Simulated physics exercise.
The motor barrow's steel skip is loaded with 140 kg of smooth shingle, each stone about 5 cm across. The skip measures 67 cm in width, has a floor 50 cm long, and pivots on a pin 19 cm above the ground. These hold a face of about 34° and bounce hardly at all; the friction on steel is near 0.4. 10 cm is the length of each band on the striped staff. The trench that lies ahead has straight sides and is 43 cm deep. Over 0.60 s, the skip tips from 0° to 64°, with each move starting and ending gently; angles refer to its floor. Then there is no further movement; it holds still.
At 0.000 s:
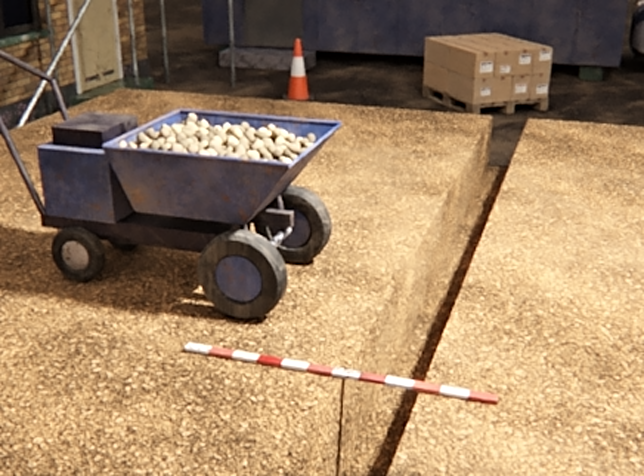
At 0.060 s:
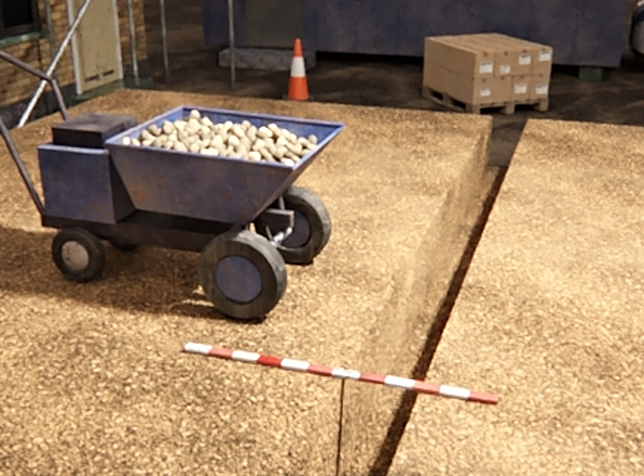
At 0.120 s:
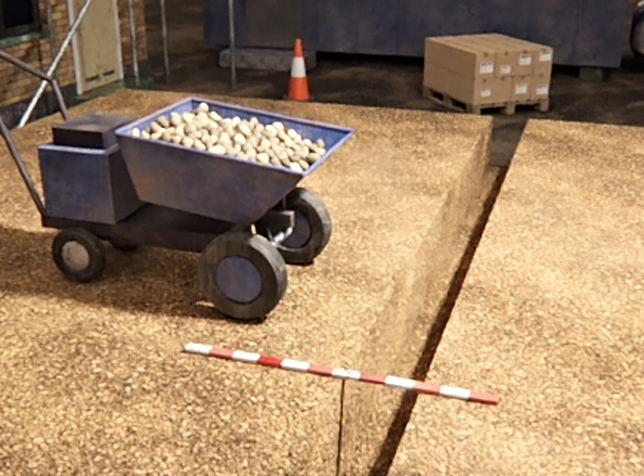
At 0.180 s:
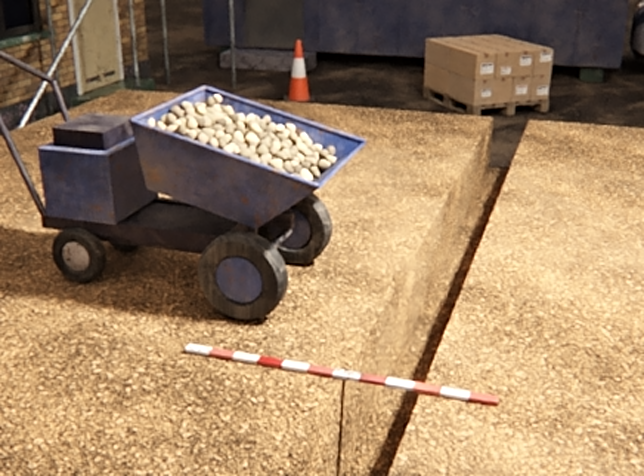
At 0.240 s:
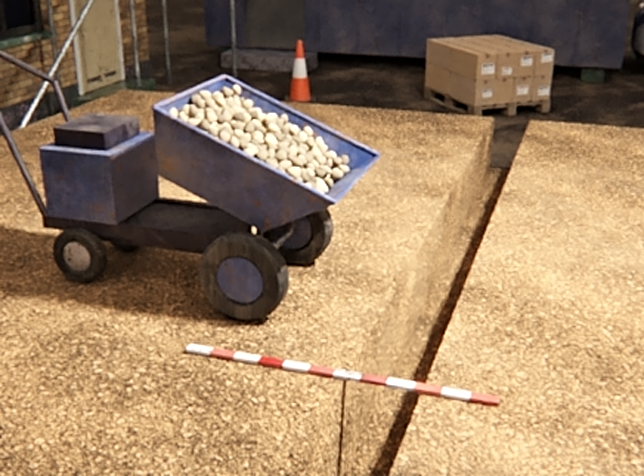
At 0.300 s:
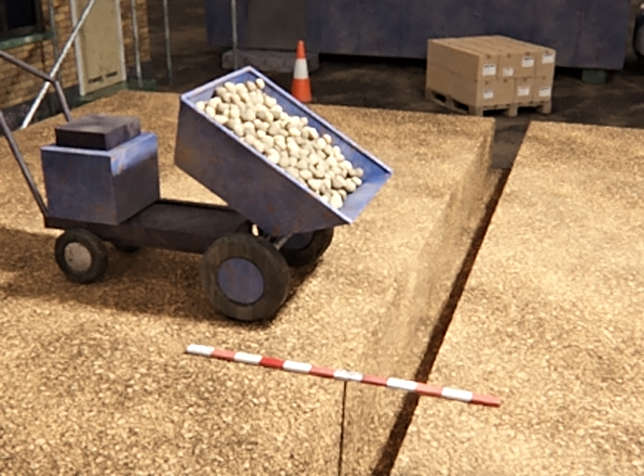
We see a blue motor barrow loaded with pale, smooth stones standing near a trench, a red-and-white striped pole lying across the ground; its skip starts level, then tilts steadily forward to the right, its back end rising.
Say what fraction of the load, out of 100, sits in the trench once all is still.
About 64 out of 100.
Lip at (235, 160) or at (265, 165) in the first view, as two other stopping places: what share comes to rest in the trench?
First spot about 80, second spot about 85 per cent.
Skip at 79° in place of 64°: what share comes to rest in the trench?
Share in trench: Approx. 75%.
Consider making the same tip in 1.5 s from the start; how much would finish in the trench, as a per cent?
About 85%.
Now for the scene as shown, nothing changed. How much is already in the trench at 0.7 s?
20 per cent or so by then.
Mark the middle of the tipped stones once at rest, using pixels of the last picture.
I'd point somewhere around (435, 372).
After 0.4 s the floor is at 54°; 100 % in the skip; the foremost stones are at (366, 235).
After 0.7 s the floor is at 64°; 79 % in the skip, 19 % in the trench, 2 % past the trench; the foremost stones are at (462, 305).
After 1.0 s the floor is at 64°; 29 % in the skip, 36 % in the trench, 35 % past the trench; the foremost stones are past the picture's edge.
After 3.0 s the floor is at 64°; 0 % in the skip, 64 % in the trench, 36 % past the trench; the foremost stones are past the picture's edge.
